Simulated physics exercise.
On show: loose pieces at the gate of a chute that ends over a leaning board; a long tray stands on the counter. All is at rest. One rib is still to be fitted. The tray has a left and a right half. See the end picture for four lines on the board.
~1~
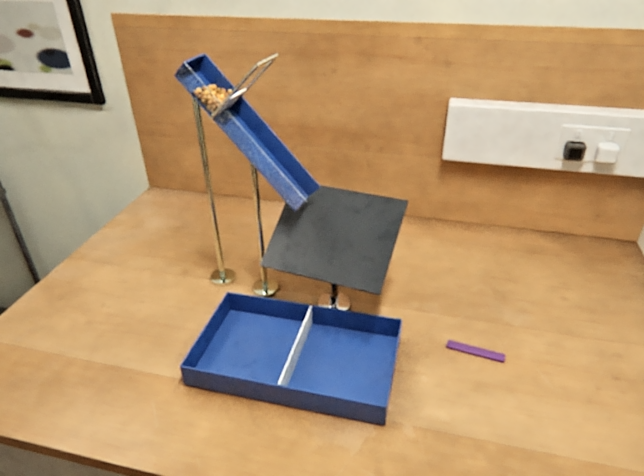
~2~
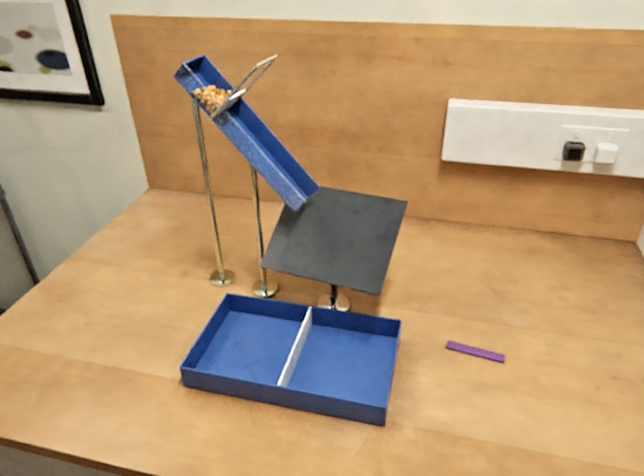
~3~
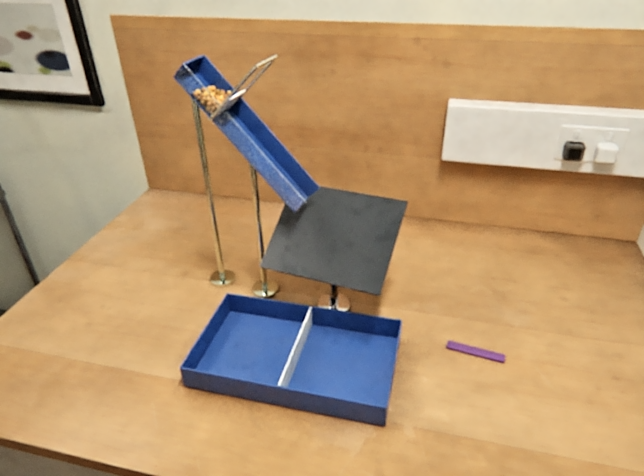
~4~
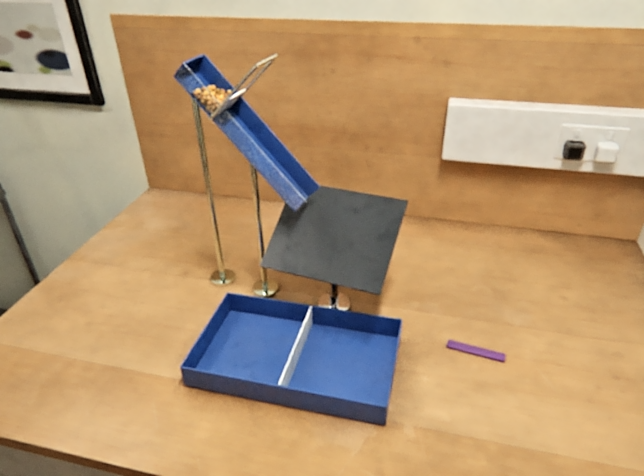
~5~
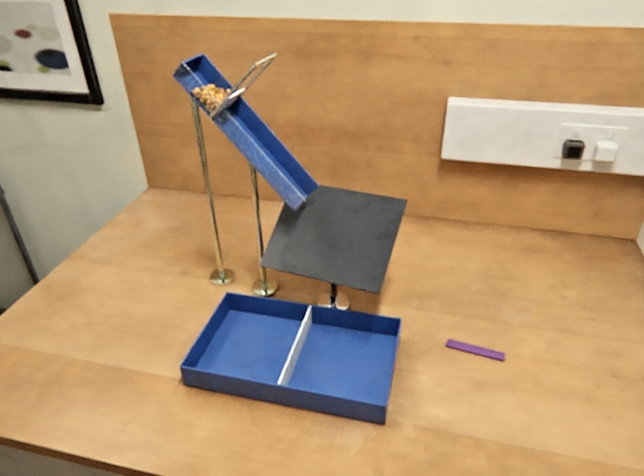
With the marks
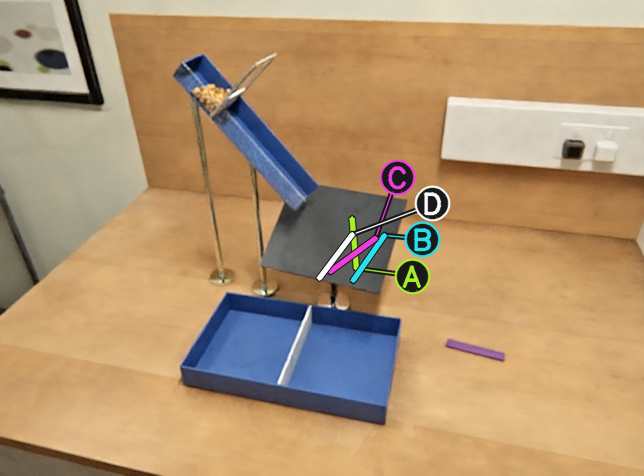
On a wooden counter, small beads rest behind a blue chute's gate, and nothing moves.
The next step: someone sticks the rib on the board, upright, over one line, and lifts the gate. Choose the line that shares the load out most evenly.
The answer is line C.
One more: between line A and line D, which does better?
The answer is D.
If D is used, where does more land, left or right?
Left.
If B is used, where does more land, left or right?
More lands on the right.
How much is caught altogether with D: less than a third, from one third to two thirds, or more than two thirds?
Line D gives more than two thirds.
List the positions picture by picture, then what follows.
In the first picture, load behind the gate at (218, 97), round wooden beads; lip of the chute at (302, 204), sloping fairly steeply.
In the second picture, middle of the board at (333, 234), tilted fairly steeply; middle of its low edge at (317, 280); of its high edge at (349, 191).
In the third picture, front corners of the tray at (180, 367) and (386, 407); front end of its middle wall at (278, 386); gate still shut at (234, 97).
In the fourth picture, middle of the load at (218, 97); lip at (302, 204).
In the fifth picture, middle of the load at (217, 97); lip at (301, 203).
On the marked copy, line A from (352, 218) to (356, 268); line B from (384, 235) to (353, 280); line C from (375, 238) to (330, 271); line D from (352, 234) to (319, 278).
For line A, of what is caught, a stray few in the left half, nearly all in the right.
For line B, of what is caught, a small part in the left half, nearly all in the right.
For line C, of what is caught, about two thirds in the left half, about a third in the right.
For line D, of what is caught, most in the left half, about a quarter in the right.
